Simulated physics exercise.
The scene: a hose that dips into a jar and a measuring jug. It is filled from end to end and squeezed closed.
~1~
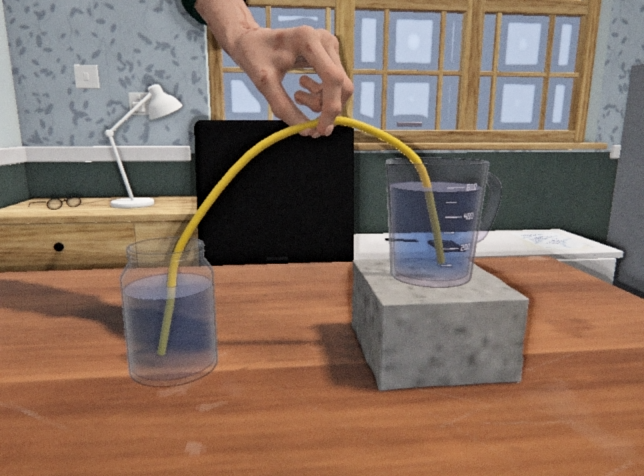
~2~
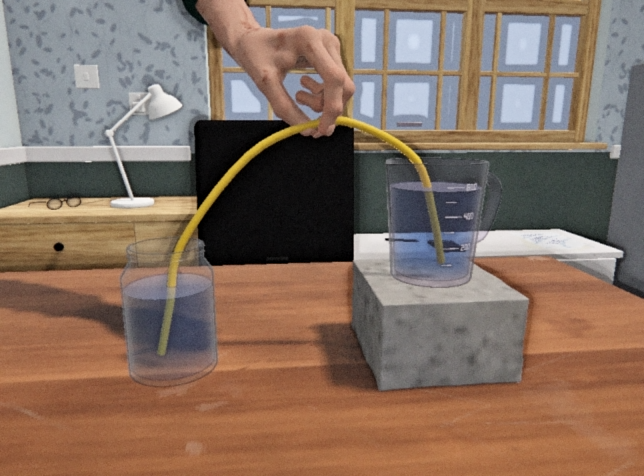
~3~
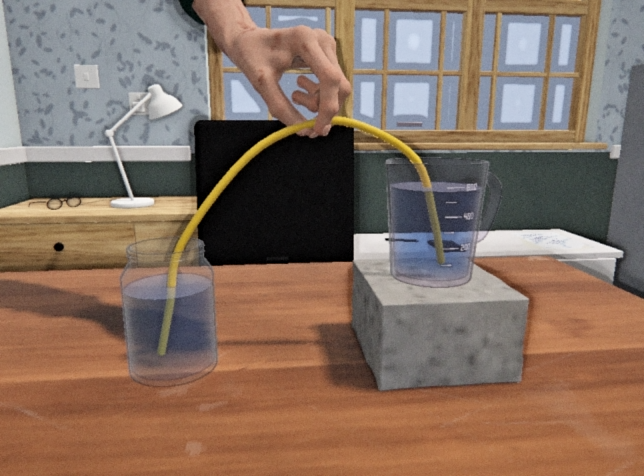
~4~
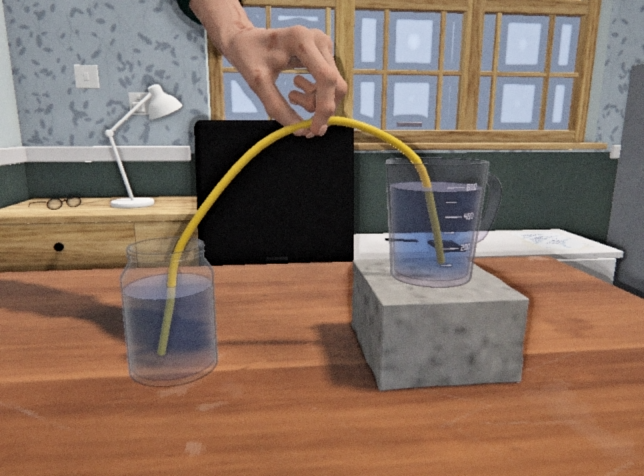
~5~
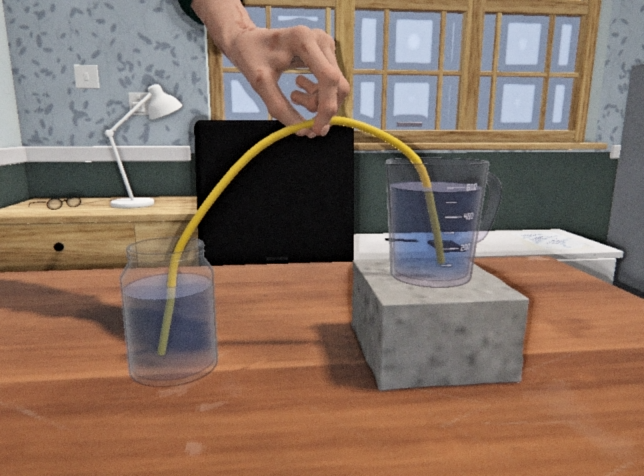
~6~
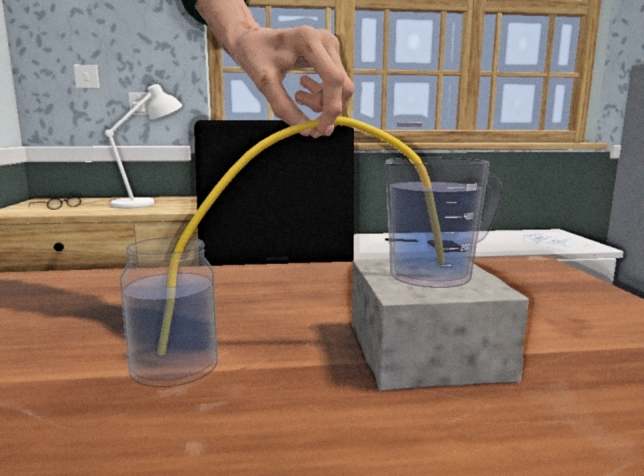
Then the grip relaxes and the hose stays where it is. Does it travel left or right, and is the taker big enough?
It flows leftwards, and the one that fills overflows.
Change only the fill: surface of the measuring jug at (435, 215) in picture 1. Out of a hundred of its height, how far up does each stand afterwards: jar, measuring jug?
Near 95 and 25 in a hundred.
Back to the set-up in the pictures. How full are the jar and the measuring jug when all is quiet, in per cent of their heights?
About 100 and 30 per cent.
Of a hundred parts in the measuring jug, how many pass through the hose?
Near 65 in a hundred.
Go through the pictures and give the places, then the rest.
In the first frame, the hose is pinched; jar (170, 303) about two thirds full, on the top itself; measuring jug (433, 217) about three quarters full, up on the brick.
The second frame shows nothing flows; jar about two thirds full, surface at (169, 286); measuring jug about three quarters full, surface at (435, 187).
The third frame shows fingers on the hose; jar (170, 303) about two thirds full; measuring jug (433, 217) about three quarters full.
The fourth frame shows still shut; jar about two thirds full, surface at (169, 286); measuring jug about three quarters full, surface at (435, 187).
In the fifth frame, the hose is pinched; jar (170, 303) about two thirds full, on the top itself; measuring jug (433, 217) about three quarters full, up on the brick.
The sixth frame shows nothing flows; jar about two thirds full, surface at (169, 286); measuring jug about three quarters full, surface at (435, 187).
Soon after, the jar is about three quarters full; the measuring jug is about two thirds full.
Later, the jar is full to the brim; the measuring jug is about a third full; some has gone over the lower rim.
In the end, the jar is full to the brim; the measuring jug is about a third full; some has gone over the lower rim; the two surfaces are level.
